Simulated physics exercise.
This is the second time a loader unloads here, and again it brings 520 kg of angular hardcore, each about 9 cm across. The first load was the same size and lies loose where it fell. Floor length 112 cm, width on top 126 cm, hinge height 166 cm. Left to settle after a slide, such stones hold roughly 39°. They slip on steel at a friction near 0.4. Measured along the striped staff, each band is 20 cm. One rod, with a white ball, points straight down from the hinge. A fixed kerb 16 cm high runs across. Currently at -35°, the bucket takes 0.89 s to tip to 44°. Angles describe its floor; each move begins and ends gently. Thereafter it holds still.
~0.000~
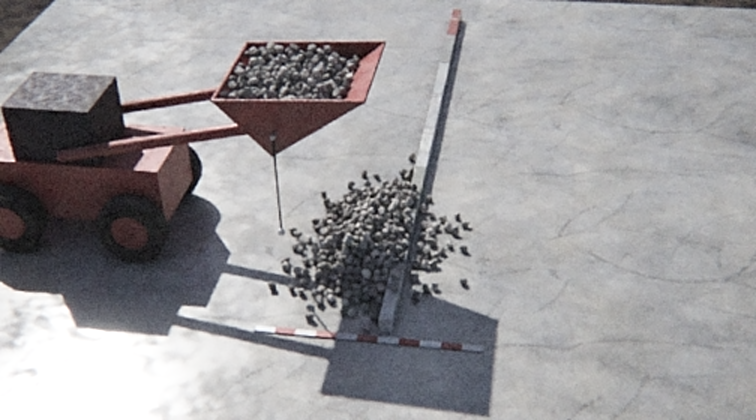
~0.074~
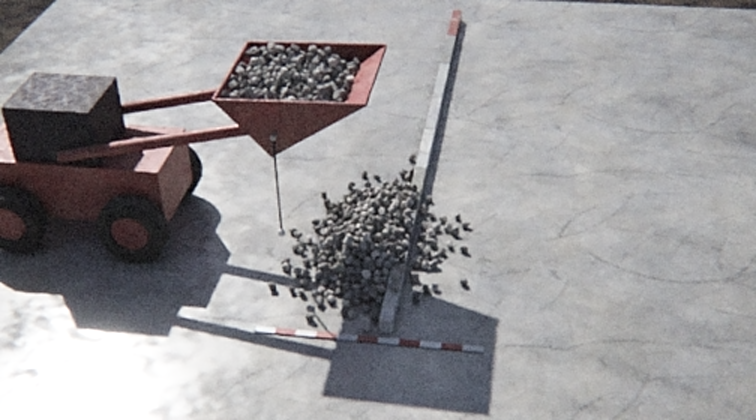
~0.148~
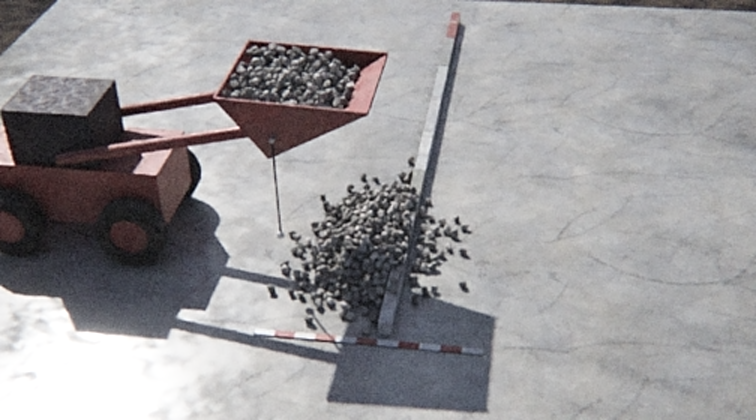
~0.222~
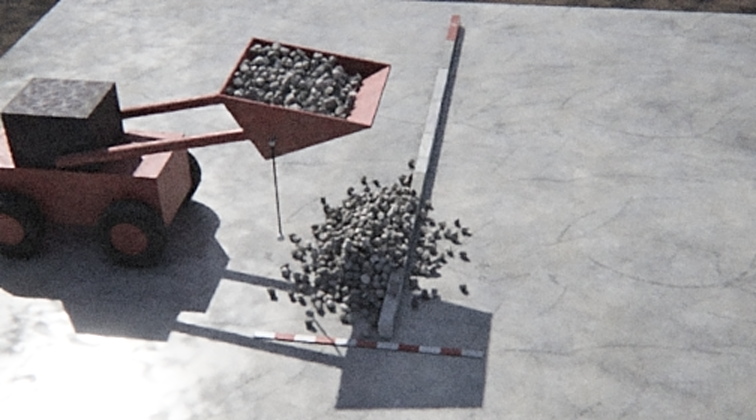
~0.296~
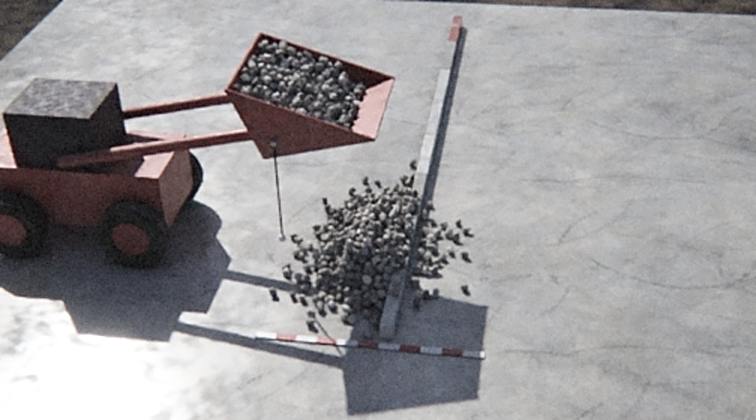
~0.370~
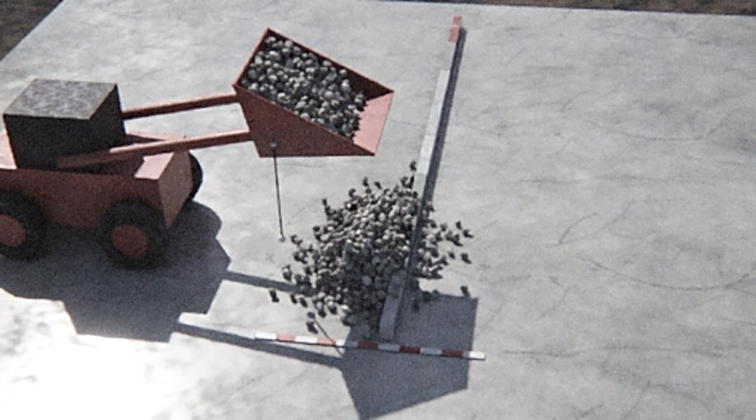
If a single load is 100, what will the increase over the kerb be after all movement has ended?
The increase will be around 57 per cent.
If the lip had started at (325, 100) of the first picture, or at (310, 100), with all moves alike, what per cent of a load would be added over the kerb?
Close to 10 per cent, followed by close to 0 per cent.
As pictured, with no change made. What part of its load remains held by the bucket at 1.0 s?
Roughly 85 parts in a hundred of the load.
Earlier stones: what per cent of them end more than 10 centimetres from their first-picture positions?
I'd say roughly 5 per cent of them.
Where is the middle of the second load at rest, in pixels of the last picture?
Around (419, 243).
After 0.7 s the floor is at 32°; in per cent of one load, 100 in the bucket, 95 on this side of the kerb, 5 over the kerb; the foremost stones are at (455, 251).
After 1.0 s the floor is at 44°; in per cent of one load, 83 in the bucket, 112 on this side of the kerb, 5 over the kerb; the foremost stones are at (455, 251).
After 1.3 s the floor is at 44°; in per cent of one load, 22 in the bucket, 162 on this side of the kerb, 17 over the kerb; the foremost stones are at (459, 247).
After 4.2 s the floor is at 44°; in per cent of one load, 0 in the bucket, 138 on this side of the kerb, 62 over the kerb; the foremost stones are at (585, 249). Net gain over the kerb, 57.
